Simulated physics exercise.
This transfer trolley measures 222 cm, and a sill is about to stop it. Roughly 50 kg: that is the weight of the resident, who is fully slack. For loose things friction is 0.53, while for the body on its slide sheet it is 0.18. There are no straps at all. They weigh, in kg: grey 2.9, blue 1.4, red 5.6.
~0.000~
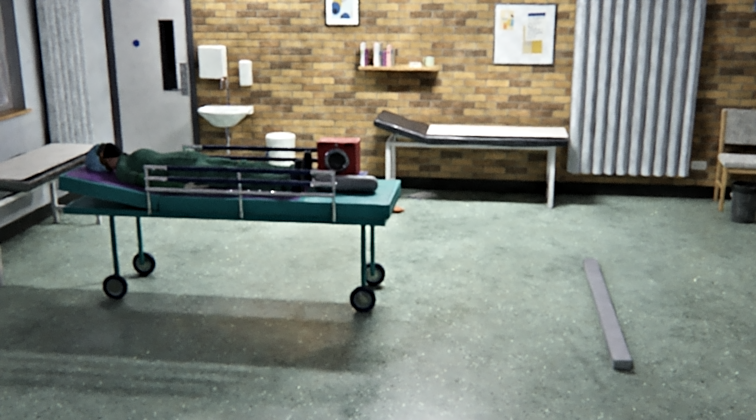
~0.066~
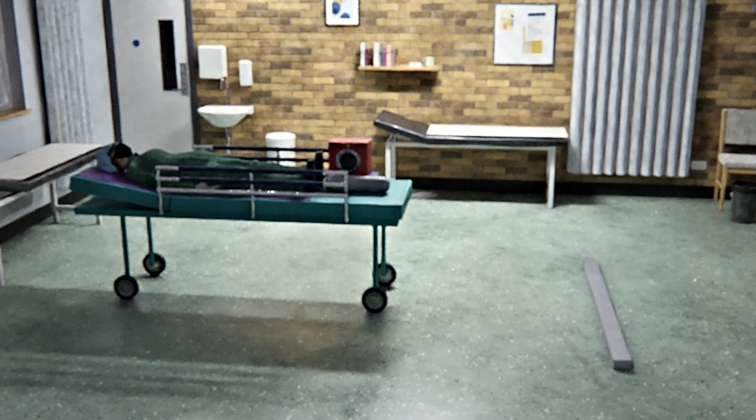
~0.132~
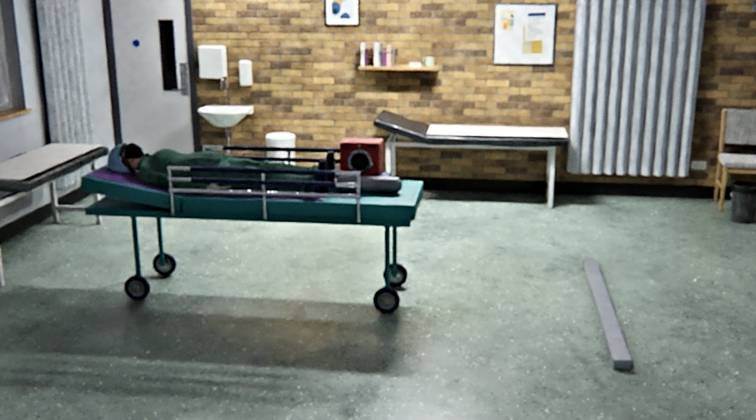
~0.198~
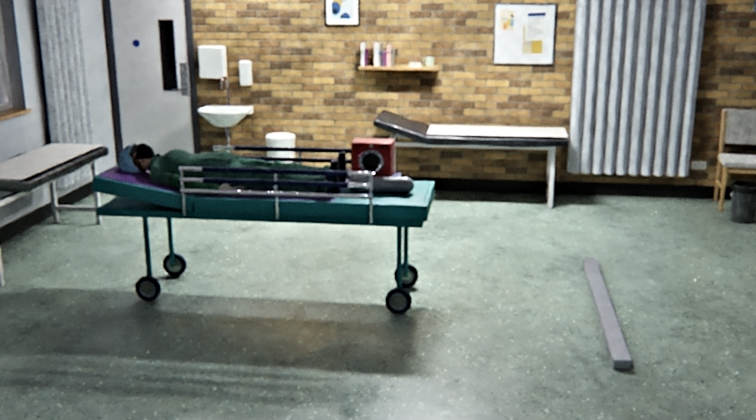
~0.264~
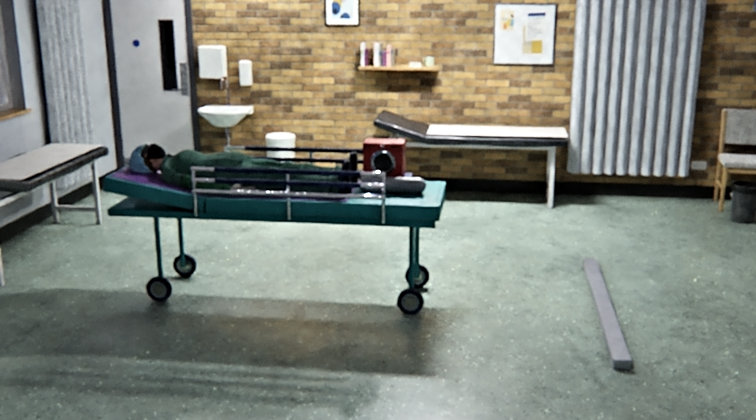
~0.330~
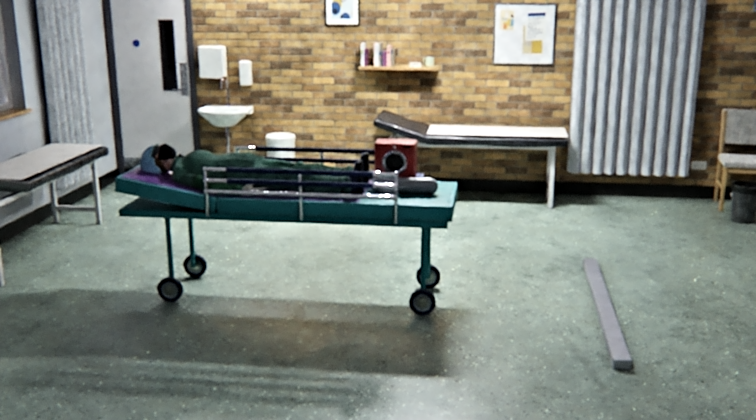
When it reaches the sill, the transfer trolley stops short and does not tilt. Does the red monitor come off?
Stays put.
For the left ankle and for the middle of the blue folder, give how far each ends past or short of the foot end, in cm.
Left ankle, 30 centimetres short; blue folder, 10 centimetres short.
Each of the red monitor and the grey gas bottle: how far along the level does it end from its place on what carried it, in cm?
Red monitor: 35; grey gas bottle: 15.
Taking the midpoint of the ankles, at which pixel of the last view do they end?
Around (574, 189).
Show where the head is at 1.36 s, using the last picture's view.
The head sits close to (334, 169).
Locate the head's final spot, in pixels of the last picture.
Somewhere about (366, 176) in the last picture.
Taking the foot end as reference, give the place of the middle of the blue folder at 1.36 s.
About 25 cm short of it.
Contact comes at 1.21 s.
After 1.36 s the red monitor is 29 cm short of the foot end, tilted 0°, near (574, 164) in the last picture's view.
After 1.61 s the red monitor is 12 cm short of the foot end, tilted 0°, near (598, 164) in the last picture's view; the grey gas bottle 19 cm short of the foot end, tilted 0°.
After 1.91 s the red monitor is 8 cm short of the foot end, tilted 0°, near (605, 164) in the last picture's view; the grey gas bottle 19 cm short of the foot end, tilted 5°.
Final state at 2.1 s, grey gas bottle stays on; blue folder stays on; red monitor stays on; left ankle stops short of the foot end.
